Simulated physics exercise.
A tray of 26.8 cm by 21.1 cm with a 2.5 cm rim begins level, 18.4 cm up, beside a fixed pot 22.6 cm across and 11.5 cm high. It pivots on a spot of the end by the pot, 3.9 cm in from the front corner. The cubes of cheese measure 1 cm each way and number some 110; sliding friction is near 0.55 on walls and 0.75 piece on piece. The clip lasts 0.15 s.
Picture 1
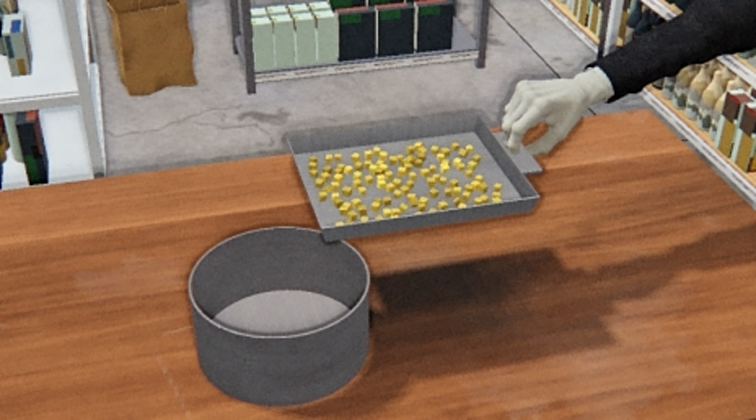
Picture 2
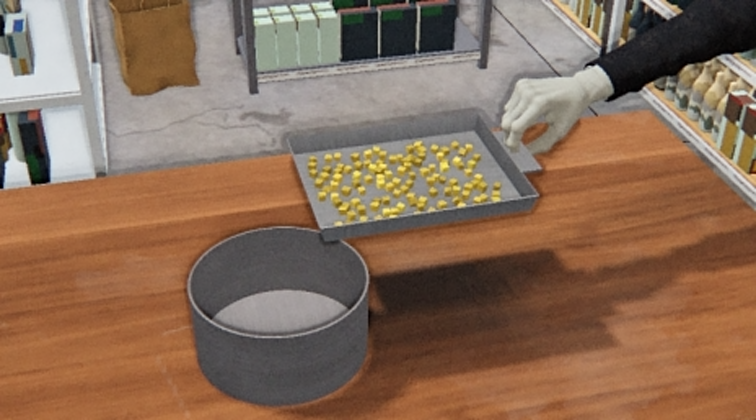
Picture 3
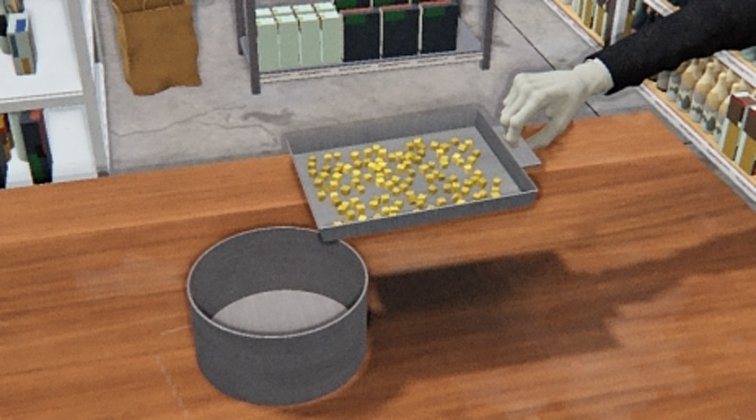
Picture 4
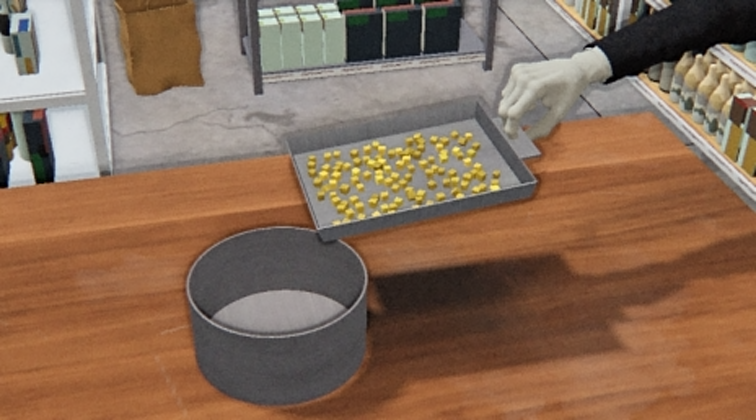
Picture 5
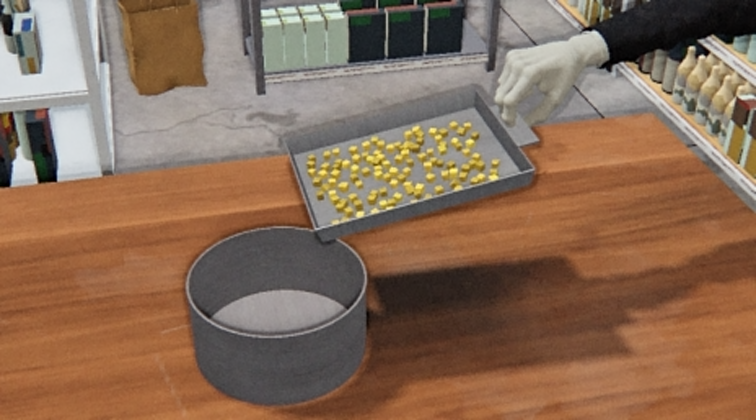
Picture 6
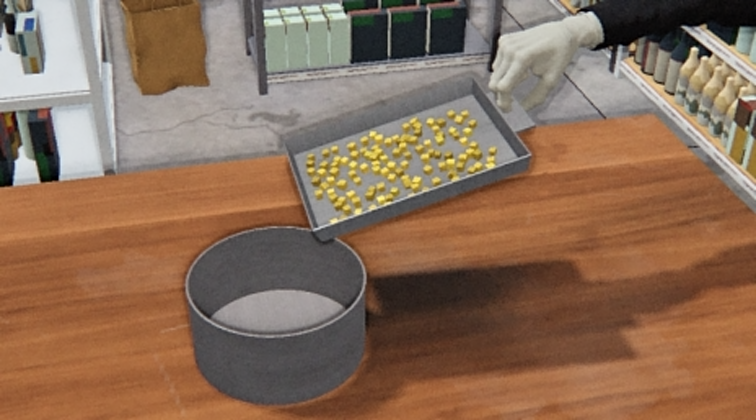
A pale, white-gloved hand in a dark sleeve holds the right end of a grey tray scattered with small yellow cubes, above a wooden counter seen from above in a shop-like room. An empty, round dark grey pot stands at the lower left, with stocked shelves and a brown sack behind. The hand gradually raises the tray's right end, slanting it leftward, while the cubes stay spread across it.
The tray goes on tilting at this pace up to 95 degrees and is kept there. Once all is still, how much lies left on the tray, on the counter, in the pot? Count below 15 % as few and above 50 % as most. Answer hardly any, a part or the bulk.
Tray hardly any, counter a part, pot the bulk.
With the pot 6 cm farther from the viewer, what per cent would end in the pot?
In that case some 95 per cent.
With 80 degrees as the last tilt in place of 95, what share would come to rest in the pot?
Then about 60 per cent.
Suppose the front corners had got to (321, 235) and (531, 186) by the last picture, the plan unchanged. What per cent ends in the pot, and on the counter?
Pot 50, counter 45.
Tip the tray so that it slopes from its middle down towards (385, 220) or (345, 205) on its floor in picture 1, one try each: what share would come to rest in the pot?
About 65 and 100 per cent.
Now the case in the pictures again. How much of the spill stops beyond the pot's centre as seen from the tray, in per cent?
About 70 per cent.
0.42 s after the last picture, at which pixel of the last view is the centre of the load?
Near (296, 188).
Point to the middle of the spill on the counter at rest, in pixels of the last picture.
Near (215, 272).
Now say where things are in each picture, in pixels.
In the first picture, tray tilt 0 degrees, front corners at (326, 224) and (533, 195); middle of the pieces at (397, 184); pot at (280, 278).
In the second picture, tray tilt 1 degrees, front corners at (325, 225) and (532, 193); middle of the pieces at (396, 183).
In the third picture, tray tilt 2 degrees, front corners at (323, 225) and (531, 189); middle of the pieces at (396, 181).
In the fourth picture, tray tilt 5 degrees, front corners at (322, 225) and (530, 180), lowest corner left back; middle of the pieces at (395, 178).
In the fifth picture, tray tilt 10 degrees, front corners at (320, 225) and (528, 168), lowest corner left back; middle of the pieces at (394, 173).
In the sixth picture, tray tilt 14 degrees, front corners at (317, 226) and (524, 154), lowest corner left back; middle of the pieces at (392, 167); pot at (276, 277).
Then, 0.25 s after the last picture, tilt 54 degrees; the tray holds 100 %, the pot 0 %.
Then, 0.42 s after the last picture, tilt 82 degrees; the tray holds 95 %, the pot 0 %.
Then, 0.71 s after the last picture, tilt 95 degrees; the tray holds 15 %, the pot 60 %.
In the end, tray 5 %, counter 25 %, pot 70 %.
